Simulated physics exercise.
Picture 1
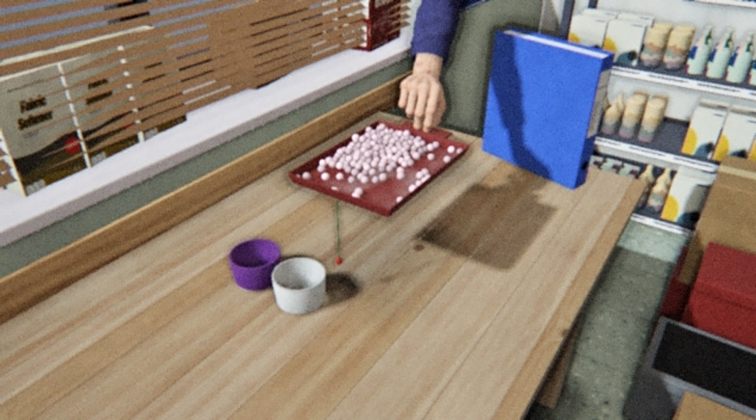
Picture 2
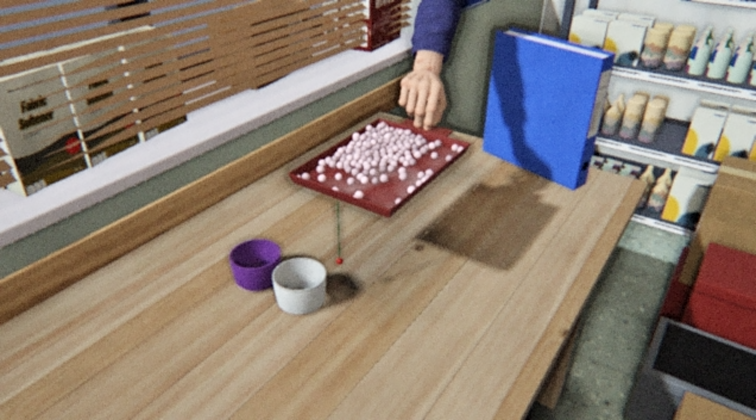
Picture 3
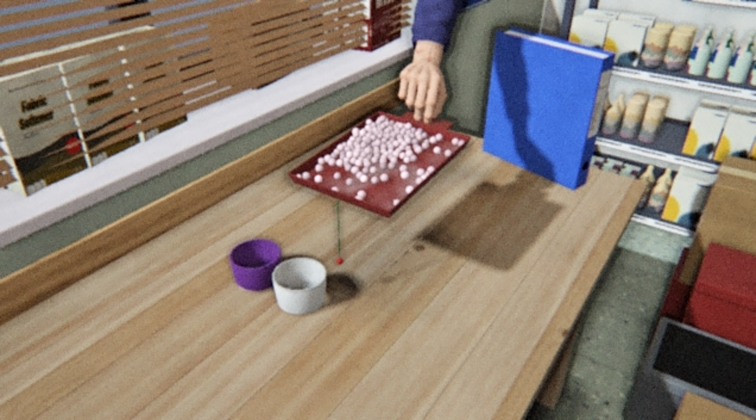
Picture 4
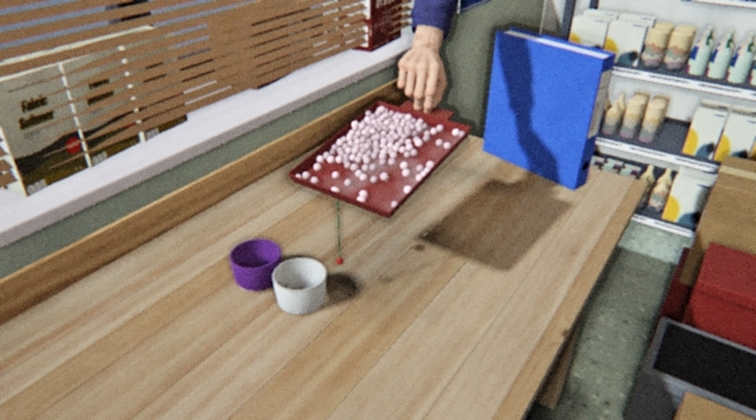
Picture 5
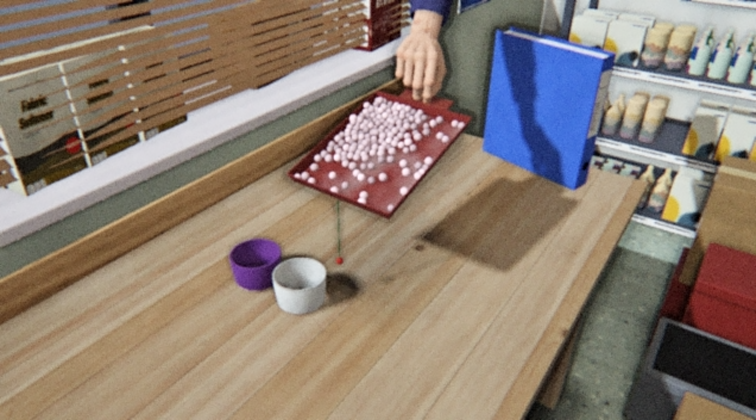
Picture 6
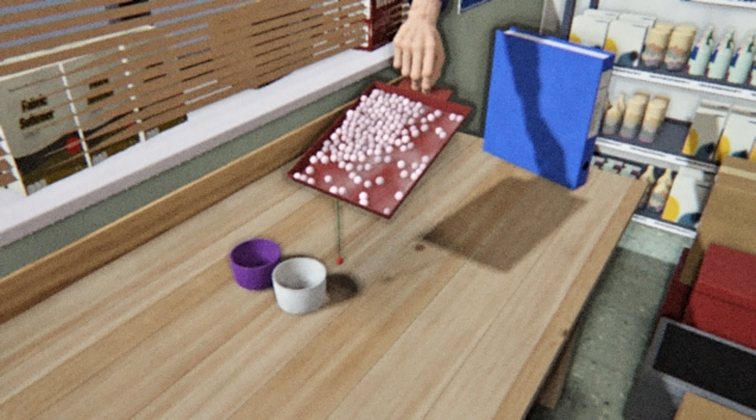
In this clip, a hand raises the far end of a dark red tray of small pale pink balls above a wooden table, steepening its tilt towards a purple dish and a white dish, and the balls begin shifting down the tray.
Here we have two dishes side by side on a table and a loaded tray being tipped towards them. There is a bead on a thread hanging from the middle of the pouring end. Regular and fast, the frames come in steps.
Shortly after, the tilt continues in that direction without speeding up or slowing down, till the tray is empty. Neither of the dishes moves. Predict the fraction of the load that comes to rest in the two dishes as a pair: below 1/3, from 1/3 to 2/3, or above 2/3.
The dishes will not reach a third of the load.
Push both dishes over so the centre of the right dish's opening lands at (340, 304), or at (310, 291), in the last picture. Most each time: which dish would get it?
The rightmost dish, then the rightmost dish.
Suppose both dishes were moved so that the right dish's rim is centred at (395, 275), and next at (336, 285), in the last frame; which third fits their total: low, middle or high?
One: Under a third. Two: Between a third and two thirds.
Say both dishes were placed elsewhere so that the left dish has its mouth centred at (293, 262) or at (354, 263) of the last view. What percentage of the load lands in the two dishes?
30, then 0 %.
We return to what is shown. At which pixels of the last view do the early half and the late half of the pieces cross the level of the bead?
At (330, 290) for the first part, then at (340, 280) for the others.
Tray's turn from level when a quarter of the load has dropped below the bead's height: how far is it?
65° or so.
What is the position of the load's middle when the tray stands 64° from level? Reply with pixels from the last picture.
Somewhere about pixel (340, 213).
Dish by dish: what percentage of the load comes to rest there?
The left dish ends up with around 0 percent of the load, the right dish with around 20 percent.
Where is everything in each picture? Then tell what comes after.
The first picture shows corners of the pouring end (293, 173) and (388, 206), level; middle of the load (374, 151), sugar pearls; left dish (238, 276); right dish (283, 298); bead on its thread (339, 261).
The second picture shows corners of the pouring end (293, 173) and (389, 207), level; middle of the load (375, 149).
The third picture shows corners of the pouring end (293, 173) and (389, 208), tipped barely, lowest at the right corner; middle of the load (375, 145), about a tenth on the move.
The fourth picture shows corners of the pouring end (293, 173) and (388, 209), tipped a little, lowest at the right corner; middle of the load (378, 137), about a tenth on the move.
The fifth picture shows corners of the pouring end (292, 172) and (388, 210), tipped a little, lowest at the right corner; middle of the load (376, 133), roughly a third on the move.
The sixth picture shows corners of the pouring end (291, 173) and (388, 211), tipped clearly, lowest at the right corner; middle of the load (374, 131), almost all on the move; left dish (239, 276); right dish (283, 298).
Just after the last frame, tray tipped steeply; roughly half on the tray; about a tenth in the right dish; roughly a quarter outside both; roughly a quarter in the air.
A moment on, tray tipped past a quarter turn; roughly a quarter in the right dish; the larger part outside both; about a tenth in the air.
Further on, tray tipped past a quarter turn; roughly a quarter in the right dish; the larger part outside both.
When it is over, tray tipped past a quarter turn; roughly a quarter in the right dish; not one in the left dish; the larger part outside both.
